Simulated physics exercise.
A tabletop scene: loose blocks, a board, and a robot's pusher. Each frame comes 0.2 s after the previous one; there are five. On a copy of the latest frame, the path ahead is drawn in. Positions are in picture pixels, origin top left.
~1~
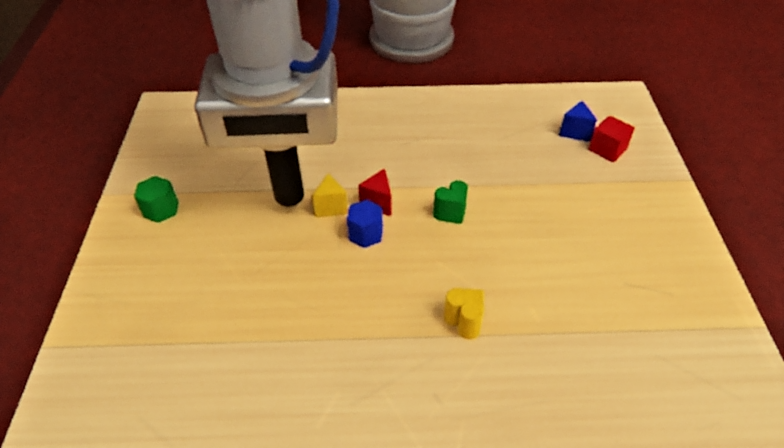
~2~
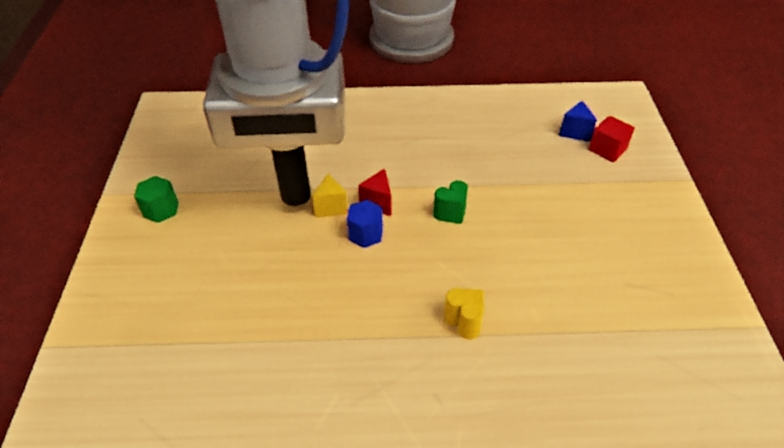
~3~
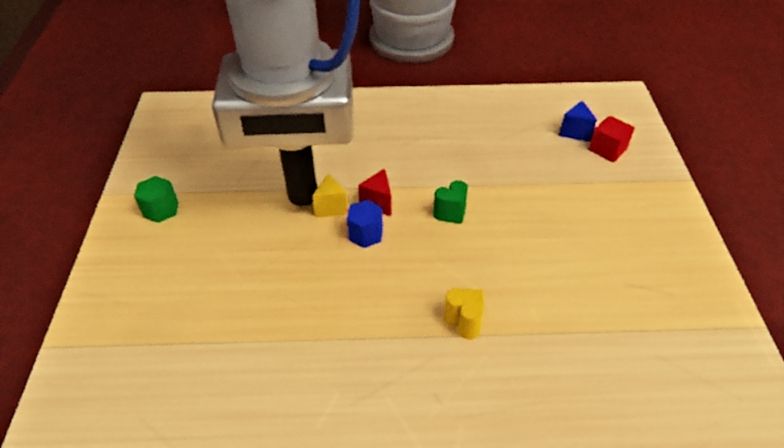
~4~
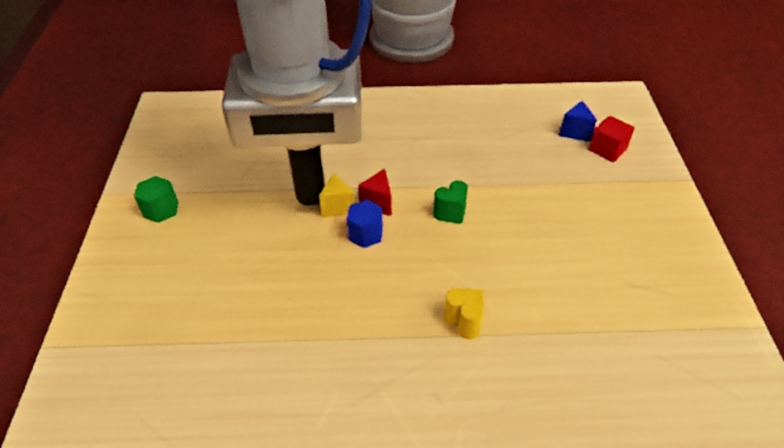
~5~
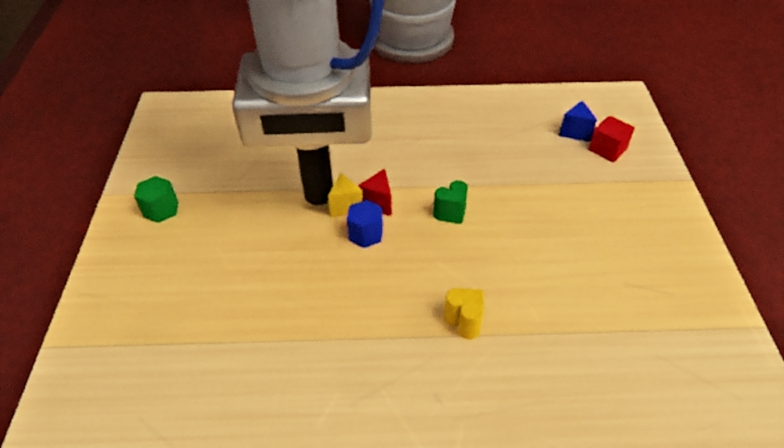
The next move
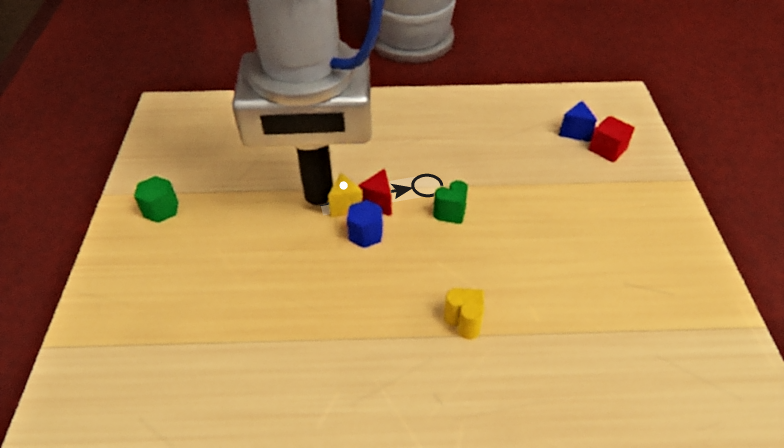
The video shows a robot's dark pusher moving slowly right across a wooden tabletop scattered with coloured blocks. It reaches the yellow triangle and nudges it slightly right, toward the red triangle, while the other blocks stay still.
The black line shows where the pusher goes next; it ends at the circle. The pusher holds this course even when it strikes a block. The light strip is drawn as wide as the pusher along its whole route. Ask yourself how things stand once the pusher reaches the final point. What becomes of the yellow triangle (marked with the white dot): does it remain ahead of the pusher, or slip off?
The pusher will have lost it.
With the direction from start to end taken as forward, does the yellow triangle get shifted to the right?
I'd say yes.
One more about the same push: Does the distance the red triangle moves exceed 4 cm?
Short answer: Yes.
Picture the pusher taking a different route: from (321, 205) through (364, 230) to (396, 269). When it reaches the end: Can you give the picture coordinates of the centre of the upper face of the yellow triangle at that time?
The centre of its top face lies at (394, 206).
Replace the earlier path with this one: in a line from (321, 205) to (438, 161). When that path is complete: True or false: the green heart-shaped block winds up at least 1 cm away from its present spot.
This is false.
Drawn move, from (321, 205) to (427, 185); the dot is on the yellow triangle.
What follows on the original path. One third of the way, pusher at (358, 188); yellow triangle at (378, 186), turned 20° clockwise; red triangle at (396, 176), turned 45° clockwise.
Two thirds of the way, pusher at (393, 181); yellow triangle at (397, 189), turned 40° clockwise; red triangle at (421, 175), turned 65° clockwise.
At the end, pusher at (428, 175); yellow triangle at (398, 189), turned 50° clockwise; blue hexagon still; red triangle at (451, 175), turned 110° clockwise; green heart-shaped block at (459, 194), turned 30° clockwise.
